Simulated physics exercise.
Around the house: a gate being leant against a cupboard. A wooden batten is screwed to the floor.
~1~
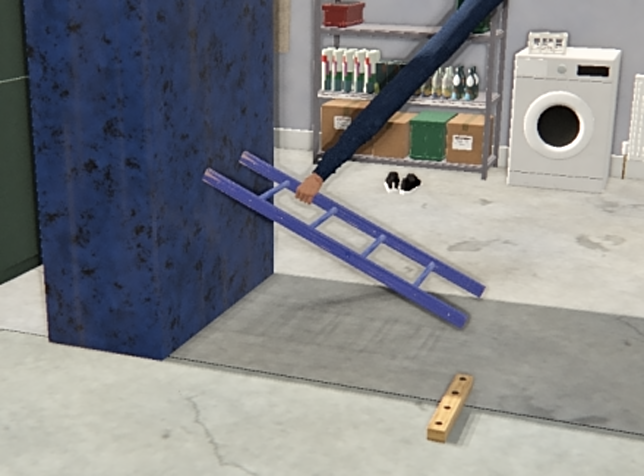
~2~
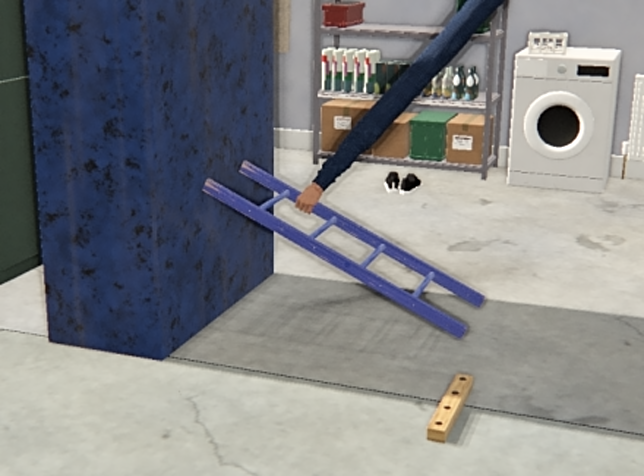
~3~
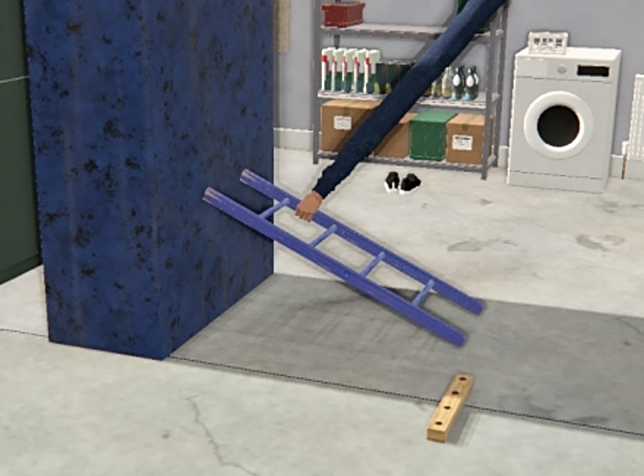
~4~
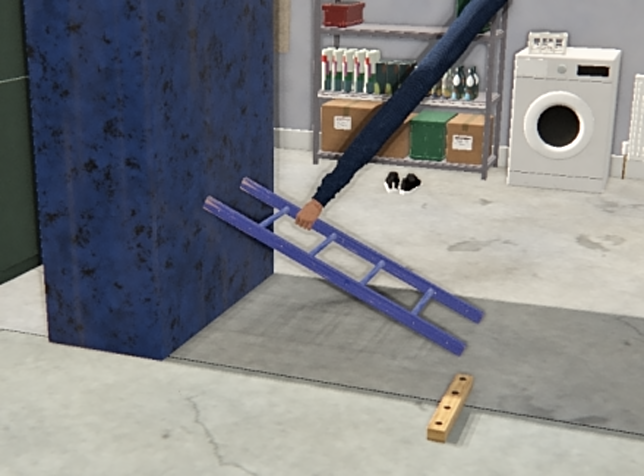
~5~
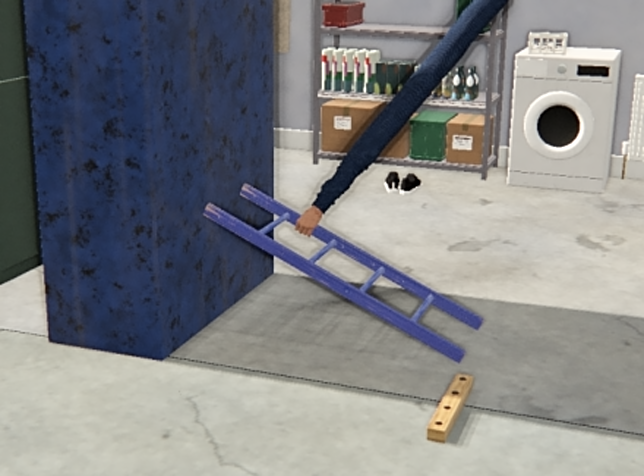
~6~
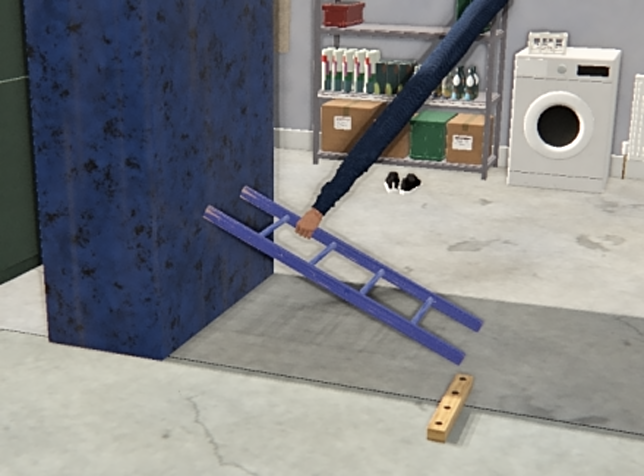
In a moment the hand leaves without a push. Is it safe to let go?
The blue gate slides out and falls.
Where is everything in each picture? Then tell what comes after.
Still on the way; blue gate (346, 234); batten (451, 406), in the first picture.
Still on the way; blue gate (346, 244); batten (451, 406), in the second picture.
Still on the way; blue gate (346, 252); batten (451, 406), in the third picture.
Still on the way; blue gate (346, 261); batten (451, 406), in the fourth picture.
Still on the way; blue gate (346, 268); batten (451, 406), in the fifth picture.
In place, still held; blue gate (346, 270); batten (451, 406), in the sixth picture.
Then, 0.26 s on from there, blue gate turned 13° from its first pose near (353, 300).
In the end, the blue gate slips down, near (356, 326).
